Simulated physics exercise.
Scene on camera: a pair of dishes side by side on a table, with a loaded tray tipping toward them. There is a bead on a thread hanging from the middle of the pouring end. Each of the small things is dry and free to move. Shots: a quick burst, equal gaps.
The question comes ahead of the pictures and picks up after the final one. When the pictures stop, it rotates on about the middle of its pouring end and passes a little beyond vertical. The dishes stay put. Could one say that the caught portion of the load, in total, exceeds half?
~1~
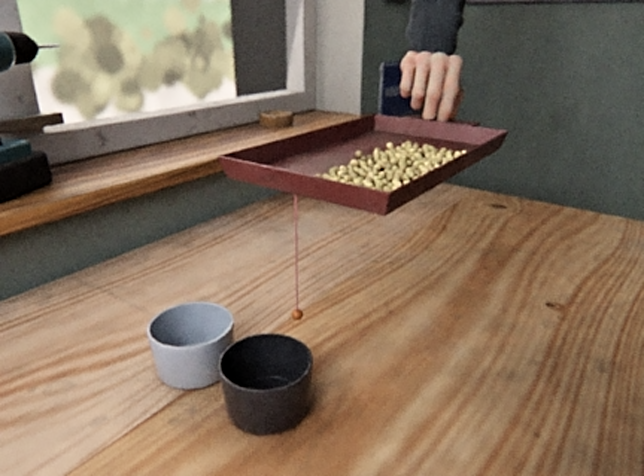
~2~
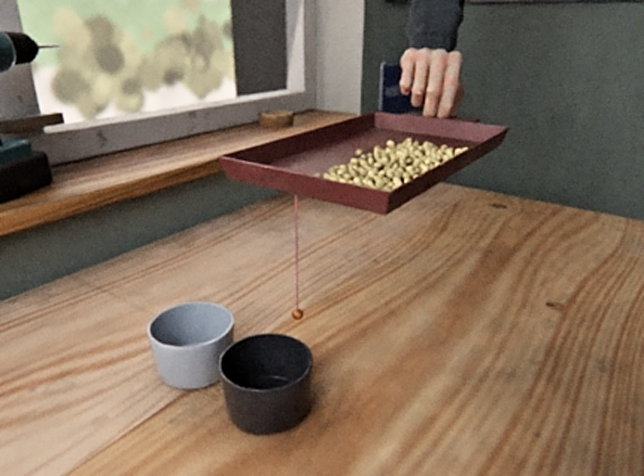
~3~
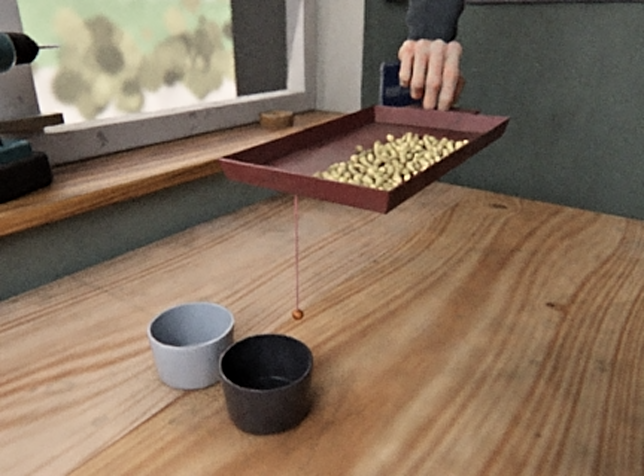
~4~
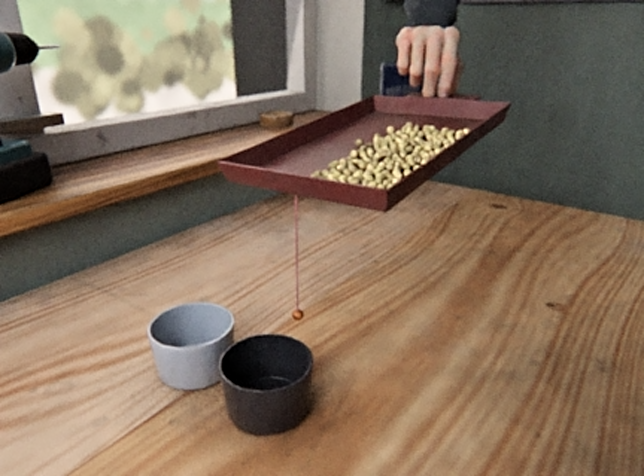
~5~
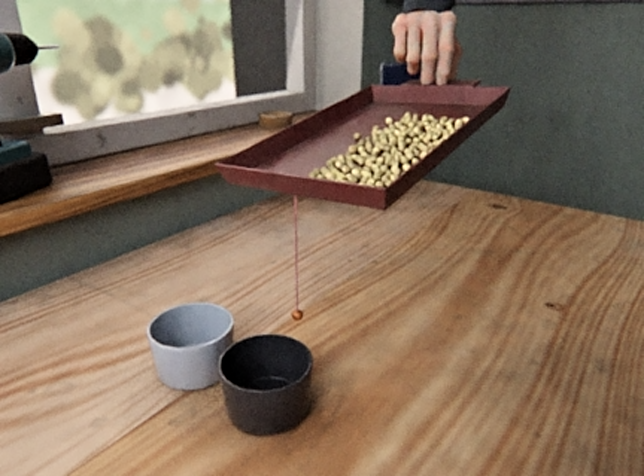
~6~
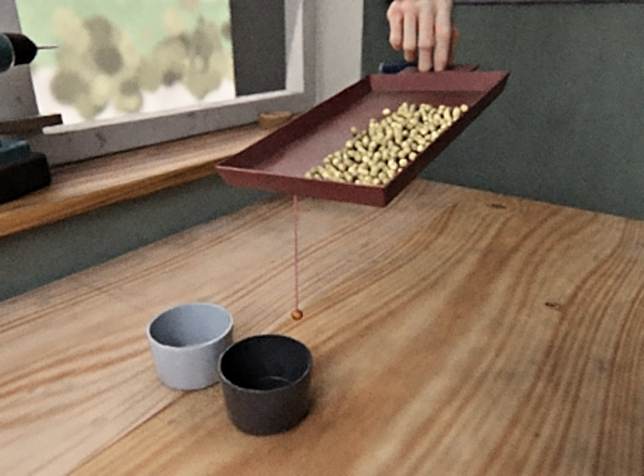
Yes, it exceeds half.
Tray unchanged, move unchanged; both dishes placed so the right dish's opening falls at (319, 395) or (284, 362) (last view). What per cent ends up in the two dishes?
It comes to near 30 per cent the first time and near 80 per cent the second time.
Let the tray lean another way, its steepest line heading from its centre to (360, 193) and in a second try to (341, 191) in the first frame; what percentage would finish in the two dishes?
For the first it's near 0 %, for the second near 20 %.
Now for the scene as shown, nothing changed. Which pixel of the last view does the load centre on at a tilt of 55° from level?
Mark it at roughly (282, 169) in the final frame.
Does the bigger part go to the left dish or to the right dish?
Fuller at the end: The leftward one.
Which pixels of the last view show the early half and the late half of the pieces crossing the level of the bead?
Close to (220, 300), then close to (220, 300).
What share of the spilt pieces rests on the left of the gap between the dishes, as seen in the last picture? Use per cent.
I'd put it at close to 30 per cent.
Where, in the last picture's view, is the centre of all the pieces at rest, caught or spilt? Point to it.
Centre at rest, last view: Approx. (203, 362).
Just after the last frame, tray tipped steeply; almost all on the tray; just a few in the left dish; just a few in the air.
A moment on, tray tipped right over; roughly two thirds on the tray; just a few in the right dish; just a few in the left dish; just a few outside both; roughly a third in the air.
Further on, tray tipped past a quarter turn; roughly a quarter in the right dish; roughly half in the left dish; roughly a quarter outside both.
When it is over, tray tipped past a quarter turn; roughly a quarter in the right dish; roughly half in the left dish; roughly a quarter outside both.
